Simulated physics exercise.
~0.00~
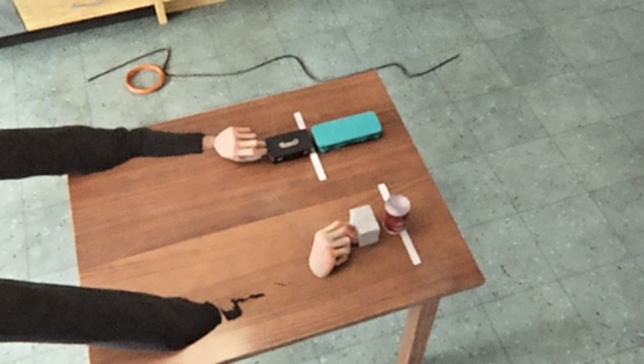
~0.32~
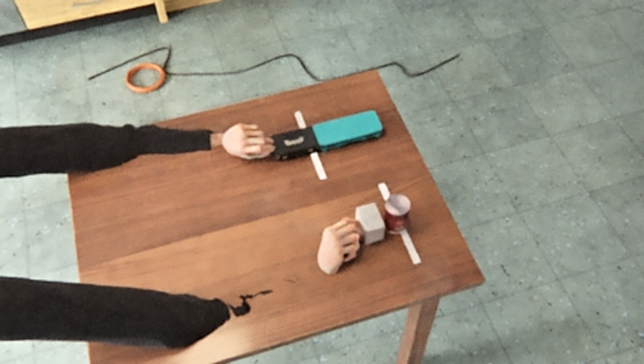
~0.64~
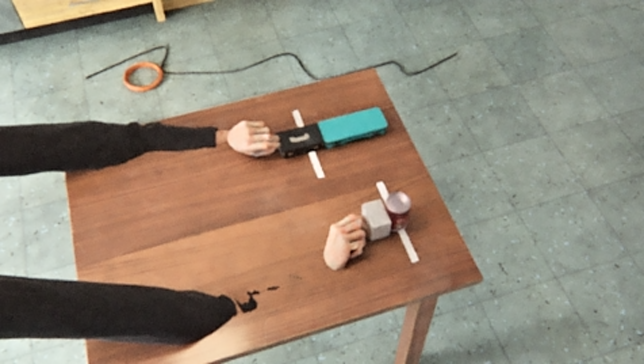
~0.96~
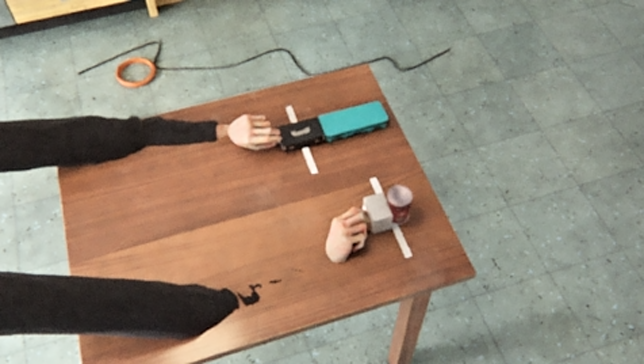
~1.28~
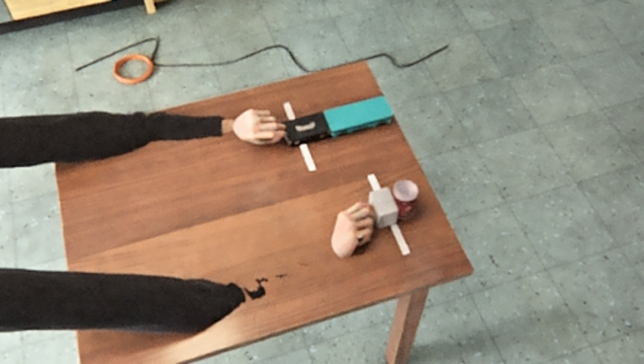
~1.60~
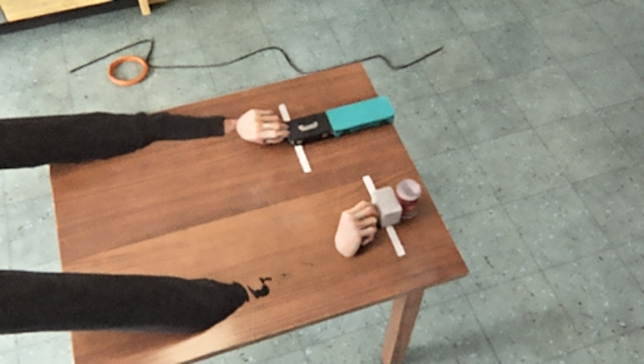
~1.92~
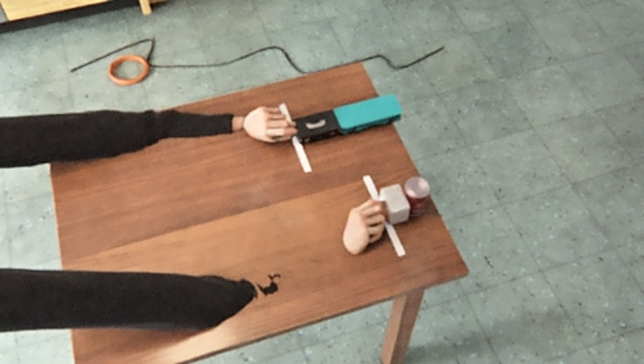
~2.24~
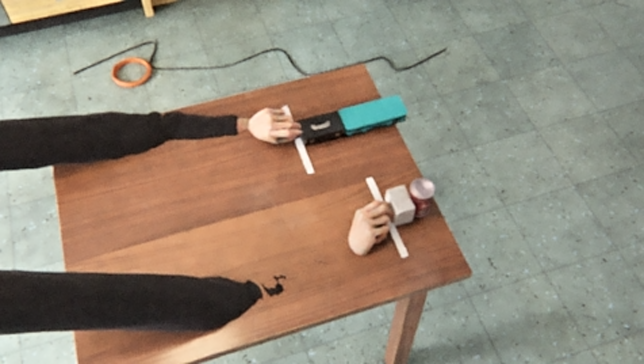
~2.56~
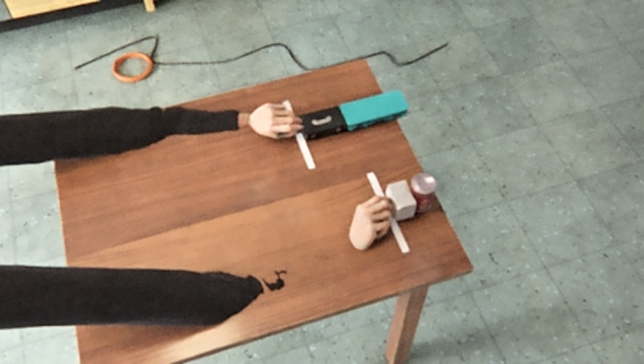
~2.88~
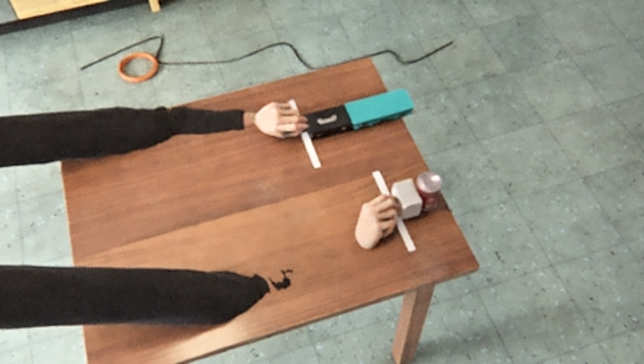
At the start, two dark-sleeved arms reach from the left across a wooden table, one hand behind a black case lined up with a turquoise case, the other behind a white block near a red tin. The hands push the black case and the block to the right, towards strips of pale tape. The block closes up to the tin, and soon both the turquoise case and the tin slide right as well. The pushing carries on past the tape, then slows almost to a stop. Finally, the turquoise case and the upright tin remain on the table near its right edge.
